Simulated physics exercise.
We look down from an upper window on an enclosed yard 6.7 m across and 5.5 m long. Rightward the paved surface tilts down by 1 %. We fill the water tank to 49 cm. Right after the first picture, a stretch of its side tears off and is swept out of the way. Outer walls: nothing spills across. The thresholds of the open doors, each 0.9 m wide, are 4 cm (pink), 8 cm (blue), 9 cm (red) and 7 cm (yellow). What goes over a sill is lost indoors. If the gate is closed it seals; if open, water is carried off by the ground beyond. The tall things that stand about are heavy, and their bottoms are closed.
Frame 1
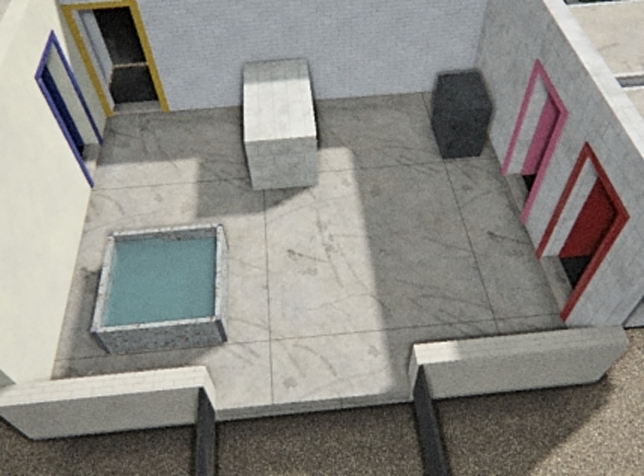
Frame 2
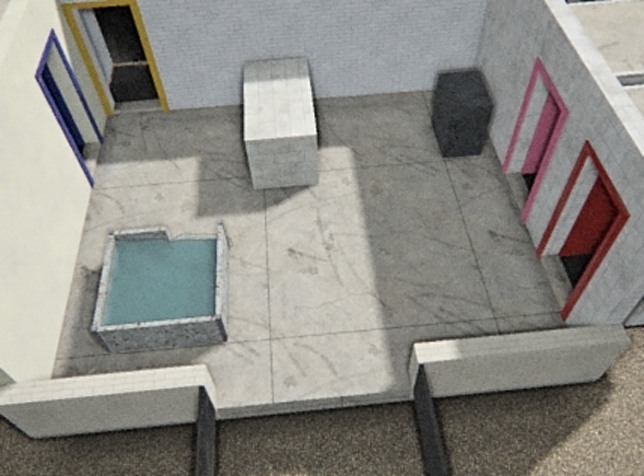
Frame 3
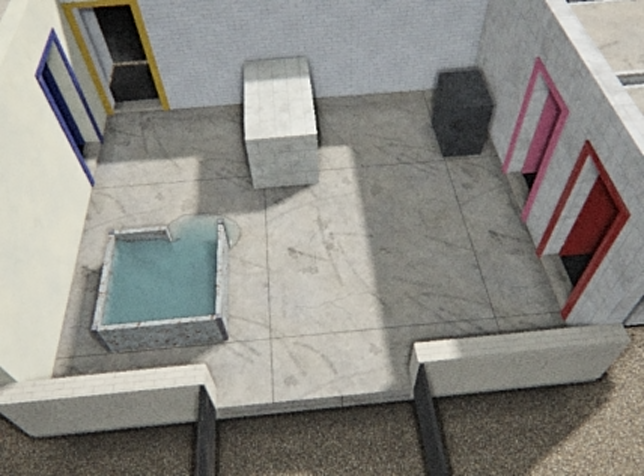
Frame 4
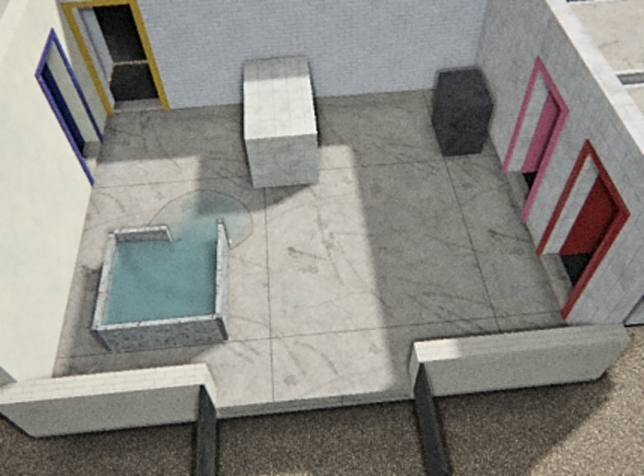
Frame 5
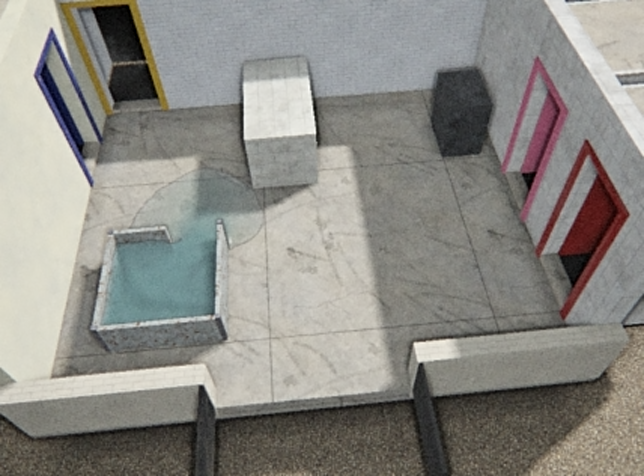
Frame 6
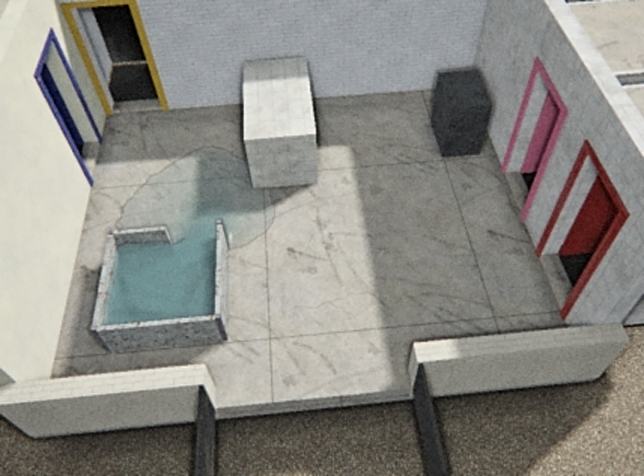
A walled paved yard with a square water tank, part of its far side breaking away and water spreading across the floor behind.
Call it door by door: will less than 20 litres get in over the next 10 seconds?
Pink door - yes, less; blue door - yes, less; red door - yes, less; yellow door - no, 20 litres or more.
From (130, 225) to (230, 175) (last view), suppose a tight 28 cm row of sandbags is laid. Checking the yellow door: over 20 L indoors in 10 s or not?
Next, yellow ends up on the low side.
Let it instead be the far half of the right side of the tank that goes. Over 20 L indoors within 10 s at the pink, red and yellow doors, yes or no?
Note: Pink beyond the mark, red short of the mark, yellow short of the mark.
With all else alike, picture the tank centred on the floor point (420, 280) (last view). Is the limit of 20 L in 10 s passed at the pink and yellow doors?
Result - pink door exceeds it, yellow door does not exceed it.
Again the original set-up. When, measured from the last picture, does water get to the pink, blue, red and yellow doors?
Door times: Pink 2.6 s / blue 1.0 s / red 4.0 s / yellow 1.1 s.
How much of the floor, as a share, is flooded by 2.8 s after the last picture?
Covered: Roughly 35 per cent.
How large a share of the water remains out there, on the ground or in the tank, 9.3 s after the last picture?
I'd put it at some 96 percent still there.
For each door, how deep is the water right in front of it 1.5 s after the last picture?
In centimetres, the pink door has 0, the blue door 4, the red door 0 and the yellow door 12.
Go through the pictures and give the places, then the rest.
Still water, 49 cm deep, in the water tank at (163, 277), in the first picture.
The front is at a hidden place, 0.5 m from the gap on the water tank's far side; 0.1 m2 of floor is under water; 49 cm left at the back of the water tank, in the second picture.
Water pours out on the water tank's far side and has run 0.7 m, to (187, 219); typically 7 cm deep outside, 49 cm at the water tank's back, in the third picture.
The front is at (196, 194), 1.1 m from the gap on the water tank's far side; 1.2 m2 of floor is under water; 48 cm left at the back of the water tank, in the fourth picture.
The front is at (211, 172), 1.6 m from the gap on the water tank's far side; 2.0 m2 of floor is under water; 44 cm left at the back of the water tank, in the fifth picture.
The front is at (219, 152), 2.1 m from the gap on the water tank's far side; 3.0 m2 of floor is under water; 42 cm left at the back of the water tank, in the sixth picture.
Then, 0.7 s after the last picture water covers 20 % of the floor and is deepest (22 cm) near (200, 242); pink door not reached, blue door not reached, red door not reached, yellow door not reached.
Then, 1.5 s after the last picture water covers 30 % of the floor and is deepest (26 cm) near (236, 107); pink door not reached, blue door 4 cm at the sill, 0 L in, red door not reached, yellow door 12 cm at the sill, 1 L in.
Then, 2.8 s after the last picture water covers 35 % of the floor and is deepest (16 cm) near (246, 119); pink door 3 cm at the sill, 0 L in, blue door 6 cm at the sill, 0 L in, red door not reached, yellow door 13 cm at the sill, 20 L in.
Then, 5.3 s after the last picture water covers 45 % of the floor and is deepest (12 cm) near (247, 147); pink door 3 cm at the sill, 0 L in, blue door 6 cm at the sill, 2 L in, red door 2 cm at the sill, 0 L in, yellow door 8 cm at the sill, 44 L in.
Then, 9.3 s after the last picture water covers 70 % of the floor and is deepest (6 cm) near (127, 248); pink door 3 cm at the sill, 1 L in, blue door 4 cm at the sill, 3 L in, red door 3 cm at the sill, 0 L in, yellow door 6 cm at the sill, 47 L in.
